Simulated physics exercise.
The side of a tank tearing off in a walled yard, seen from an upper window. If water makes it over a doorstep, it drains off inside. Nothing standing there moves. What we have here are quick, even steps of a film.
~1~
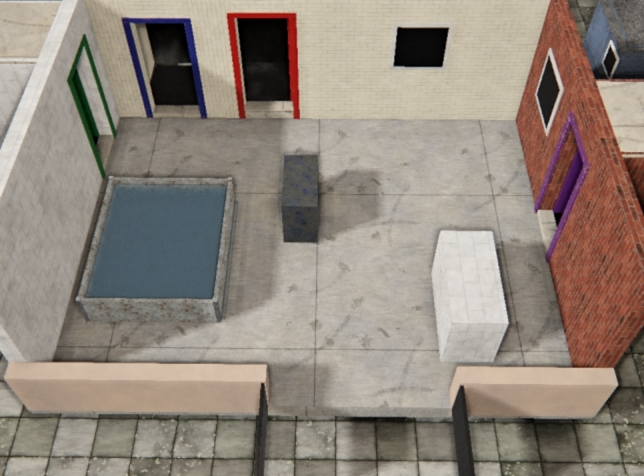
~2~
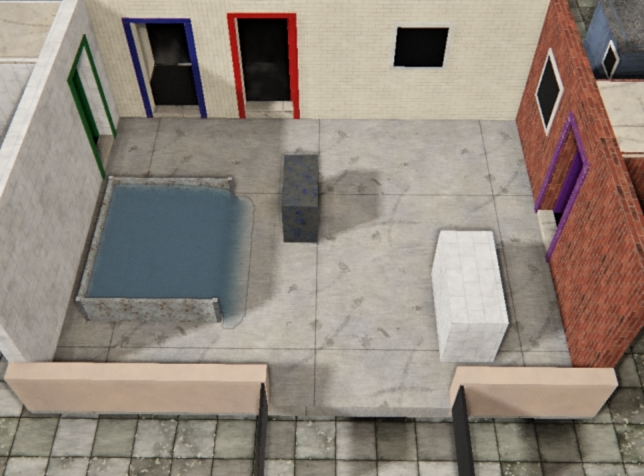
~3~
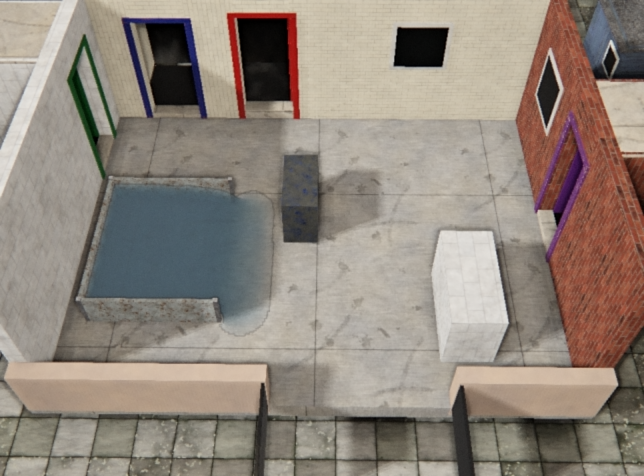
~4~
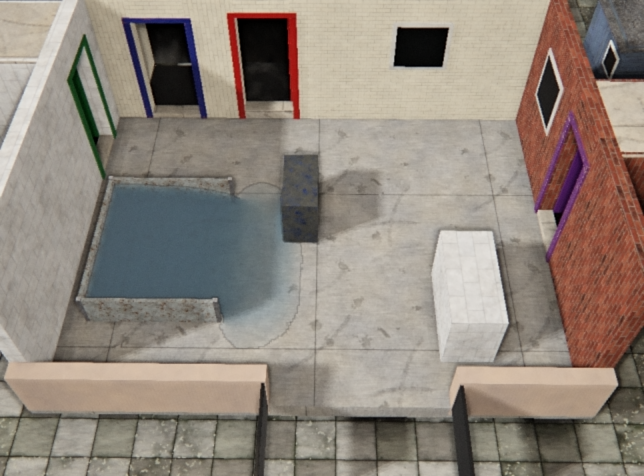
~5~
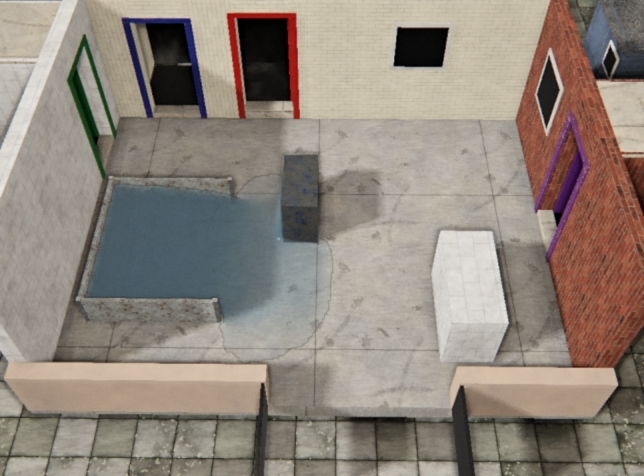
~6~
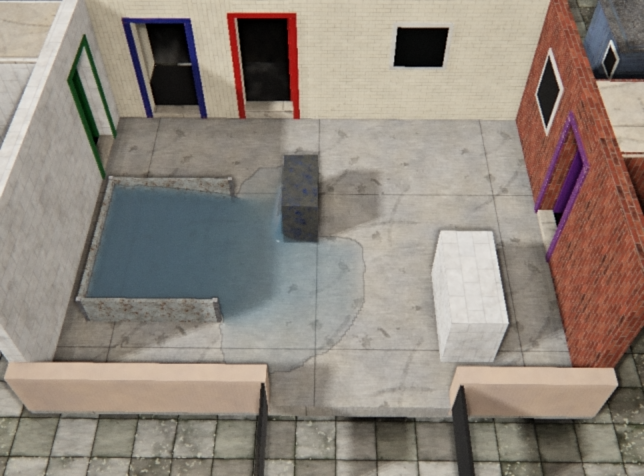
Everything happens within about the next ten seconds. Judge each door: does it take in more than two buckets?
Result: The red door gets two buckets or less inside. The blue door gets two buckets or less inside. The purple door gets two buckets or less inside. The green door gets two buckets or less inside.
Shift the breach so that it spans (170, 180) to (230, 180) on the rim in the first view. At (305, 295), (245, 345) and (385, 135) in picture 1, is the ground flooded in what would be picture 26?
Taken in turn they're unwetted, unwetted and swamped.
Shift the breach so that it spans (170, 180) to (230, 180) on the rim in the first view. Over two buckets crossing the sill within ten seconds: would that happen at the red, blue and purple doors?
Result - red: Short of the mark; blue: Past the mark; purple: Short of the mark.
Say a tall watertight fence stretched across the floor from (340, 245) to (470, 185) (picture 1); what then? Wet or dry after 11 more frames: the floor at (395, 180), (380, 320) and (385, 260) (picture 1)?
Taking the points in turn, they are high and dry, inundated and inundated.
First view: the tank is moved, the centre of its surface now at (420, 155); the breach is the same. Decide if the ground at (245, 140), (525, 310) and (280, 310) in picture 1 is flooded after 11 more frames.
Taking the three spots in that order, I'd say spared, then drenched, then spared.
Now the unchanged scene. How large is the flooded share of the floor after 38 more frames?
That works out to some 80 in a hundred.
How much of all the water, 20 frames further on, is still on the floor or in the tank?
88 % or so.
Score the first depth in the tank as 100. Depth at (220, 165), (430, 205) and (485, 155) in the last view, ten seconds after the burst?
First 4, next 8, last 8 in a hundred.
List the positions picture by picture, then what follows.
The first frame shows still water in the open tank at (161, 239).
In the second frame, the front is at (233, 322), out from the gap at (224, 251).
In the third frame, the front is at (245, 329), out from the gap at (224, 252).
In the fourth frame, the front is at (264, 337), out from the gap at (224, 253).
In the fifth frame, the front is at (301, 333), out from the gap at (224, 253).
In the sixth frame, water pours out at (224, 253) and has run to (350, 316).
A moment on, water covers 30 % of the floor; the red door not reached, the blue door not reached, the purple door not reached, the green door not reached.
Next, water covers 45 % of the floor; the red door wet at the sill, nothing in, the blue door not reached, the purple door wet at the sill, nothing in, the green door not reached.
Then, water covers 60 % of the floor; the red door wet at the sill, nothing in, the blue door wet at the sill, nothing in, the purple door under two buckets in, the green door not reached.
Later, water covers 80 % of the floor; the red door wet at the sill, nothing in, the blue door wet at the sill, nothing in, the purple door under two buckets in, the green door wet at the sill, nothing in.
In the end, water covers 90 % of the floor; the red door wet at the sill, nothing in, the blue door wet at the sill, nothing in, the purple door under two buckets in, the green door wet at the sill, nothing in.
